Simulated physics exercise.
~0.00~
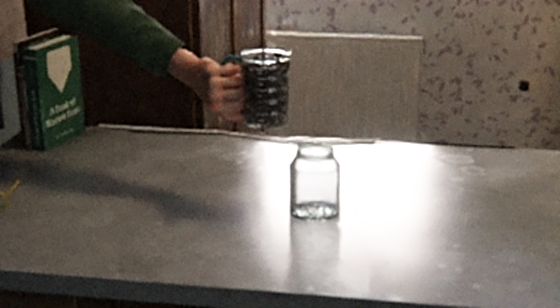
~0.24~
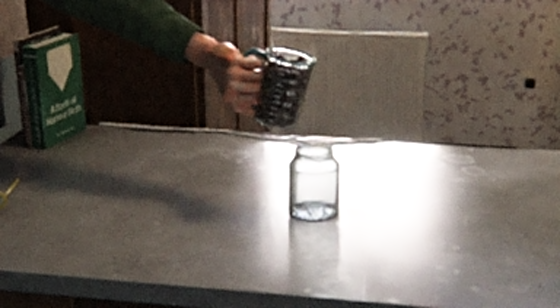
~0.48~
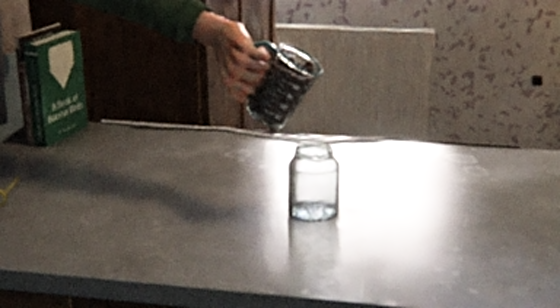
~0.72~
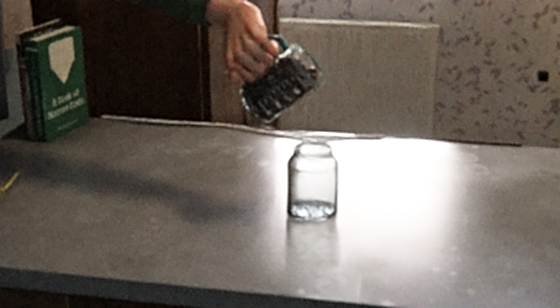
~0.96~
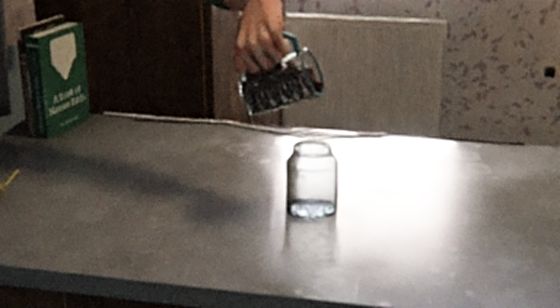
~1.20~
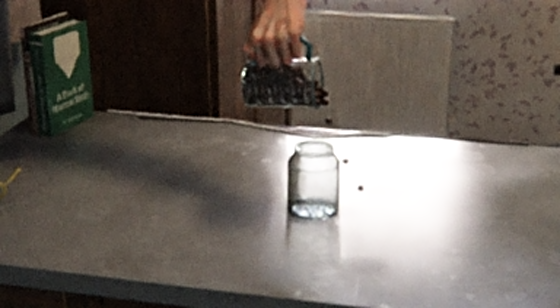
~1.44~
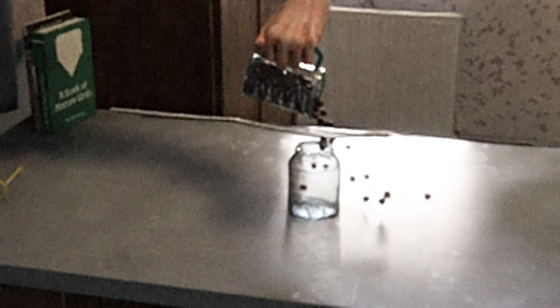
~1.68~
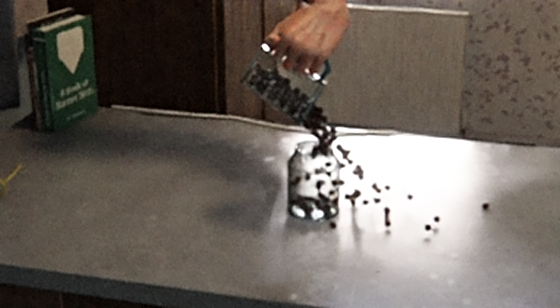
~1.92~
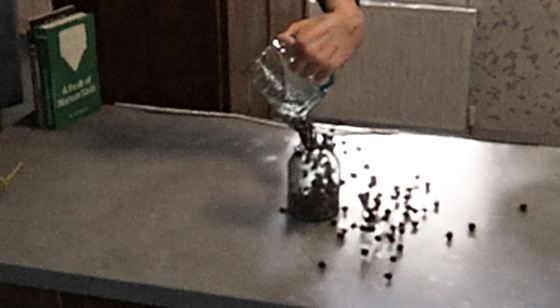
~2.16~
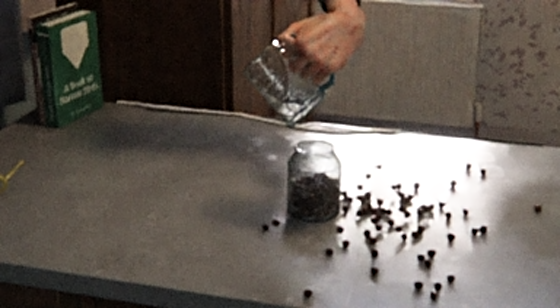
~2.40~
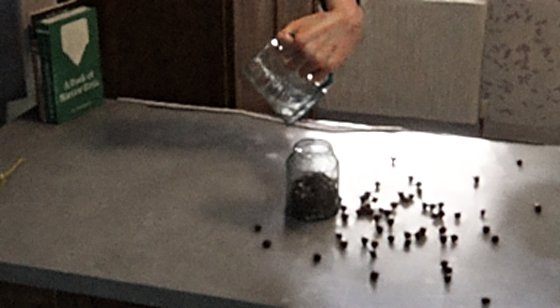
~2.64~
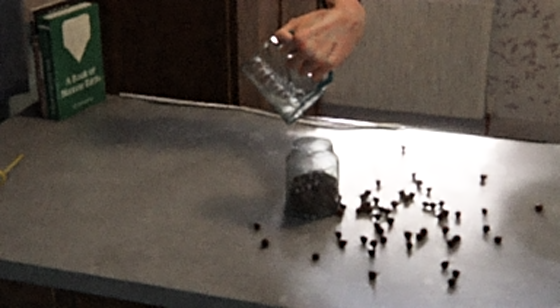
A grey countertop is seen from slightly above, with a green book at the left and a dark door, a pale panel and patterned wallpaper behind. A hand in a green sleeve holds a clear cup full of dark chocolate balls over an open glass jar. The hand shifts the cup a little right and tips it steadily as the view drifts slightly. A few balls drop beside the jar, then a thick stream pours into it while others bounce across the counter. The emptied cup stays tilted upside down above the jar, which holds most of the balls, with the rest scattered mainly to its right.
